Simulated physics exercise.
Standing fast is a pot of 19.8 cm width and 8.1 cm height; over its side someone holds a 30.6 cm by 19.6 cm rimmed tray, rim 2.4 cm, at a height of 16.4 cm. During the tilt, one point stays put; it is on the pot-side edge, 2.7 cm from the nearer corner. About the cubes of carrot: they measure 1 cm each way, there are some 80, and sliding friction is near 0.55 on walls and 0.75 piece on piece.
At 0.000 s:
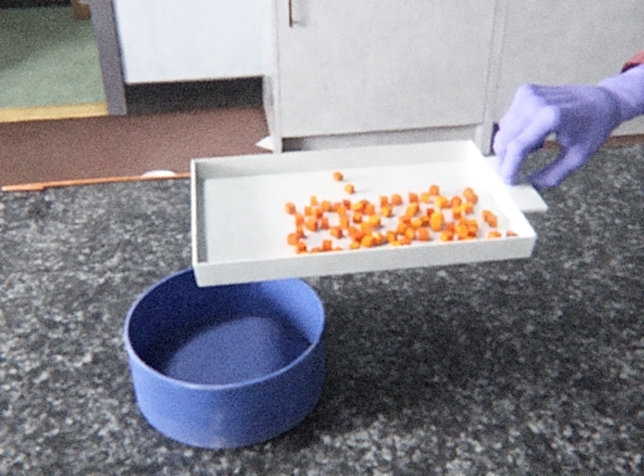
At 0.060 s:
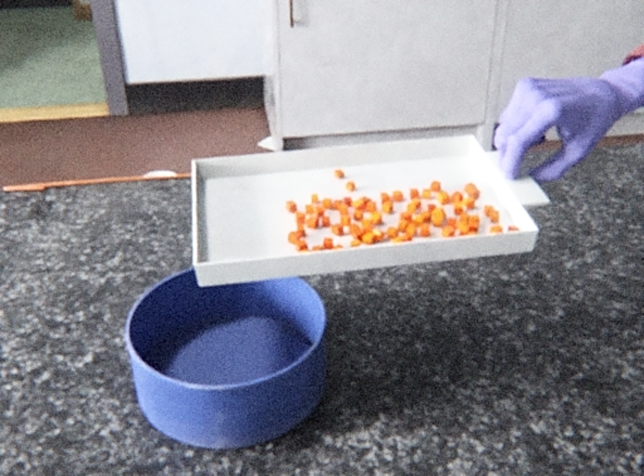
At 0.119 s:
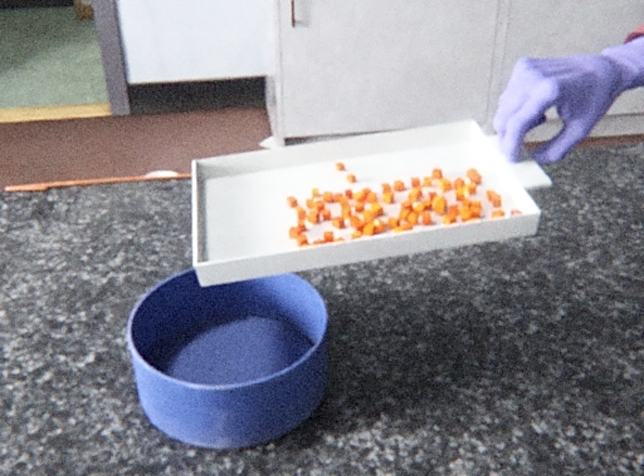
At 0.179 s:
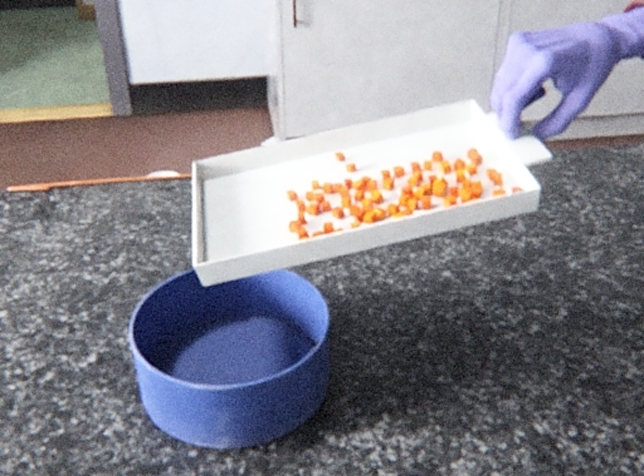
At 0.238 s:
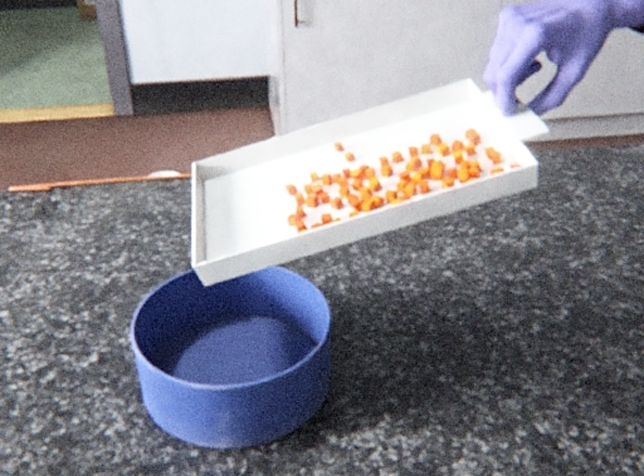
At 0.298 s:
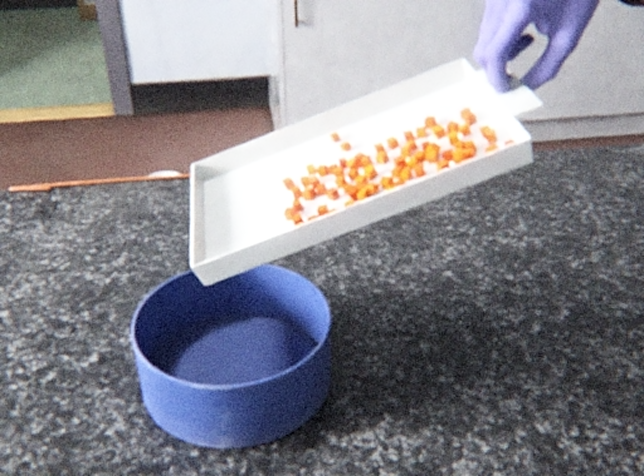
A purple-gloved hand raises the right end of a white tray holding orange cubes.
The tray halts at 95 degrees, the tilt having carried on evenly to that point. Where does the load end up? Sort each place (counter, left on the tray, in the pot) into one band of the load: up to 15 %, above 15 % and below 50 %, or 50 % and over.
Counter: Between 15 and 50 %; left on the tray: Between 15 and 50 %; pot: Between 15 and 50 %.
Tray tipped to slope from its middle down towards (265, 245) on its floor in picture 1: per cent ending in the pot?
That would be close to 40 per cent.
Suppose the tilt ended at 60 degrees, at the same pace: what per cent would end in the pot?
Then about 10 per cent.
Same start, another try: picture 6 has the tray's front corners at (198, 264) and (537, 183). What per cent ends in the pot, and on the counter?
Pot 30 % / counter 25 %.
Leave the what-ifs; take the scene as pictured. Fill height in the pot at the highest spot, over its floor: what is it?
Roughly 1.0 cm.
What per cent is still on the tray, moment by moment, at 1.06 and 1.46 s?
55 then 50.
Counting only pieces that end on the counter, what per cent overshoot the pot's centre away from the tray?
About 100 per cent.
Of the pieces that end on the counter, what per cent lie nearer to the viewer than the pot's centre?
Share: Some 30 %.
After 0.75 s, tilt 55 degrees; the tray holds 100 %, the pot 0 %.
After 1.06 s, tilt 80 degrees; the tray holds 55 %, the pot 10 %.
After 1.46 s, tilt 95 degrees; the tray holds 50 %, the pot 20 %.
In the end, at 2.5 s, counter 35 %, tray 45 %, pot 25 %.
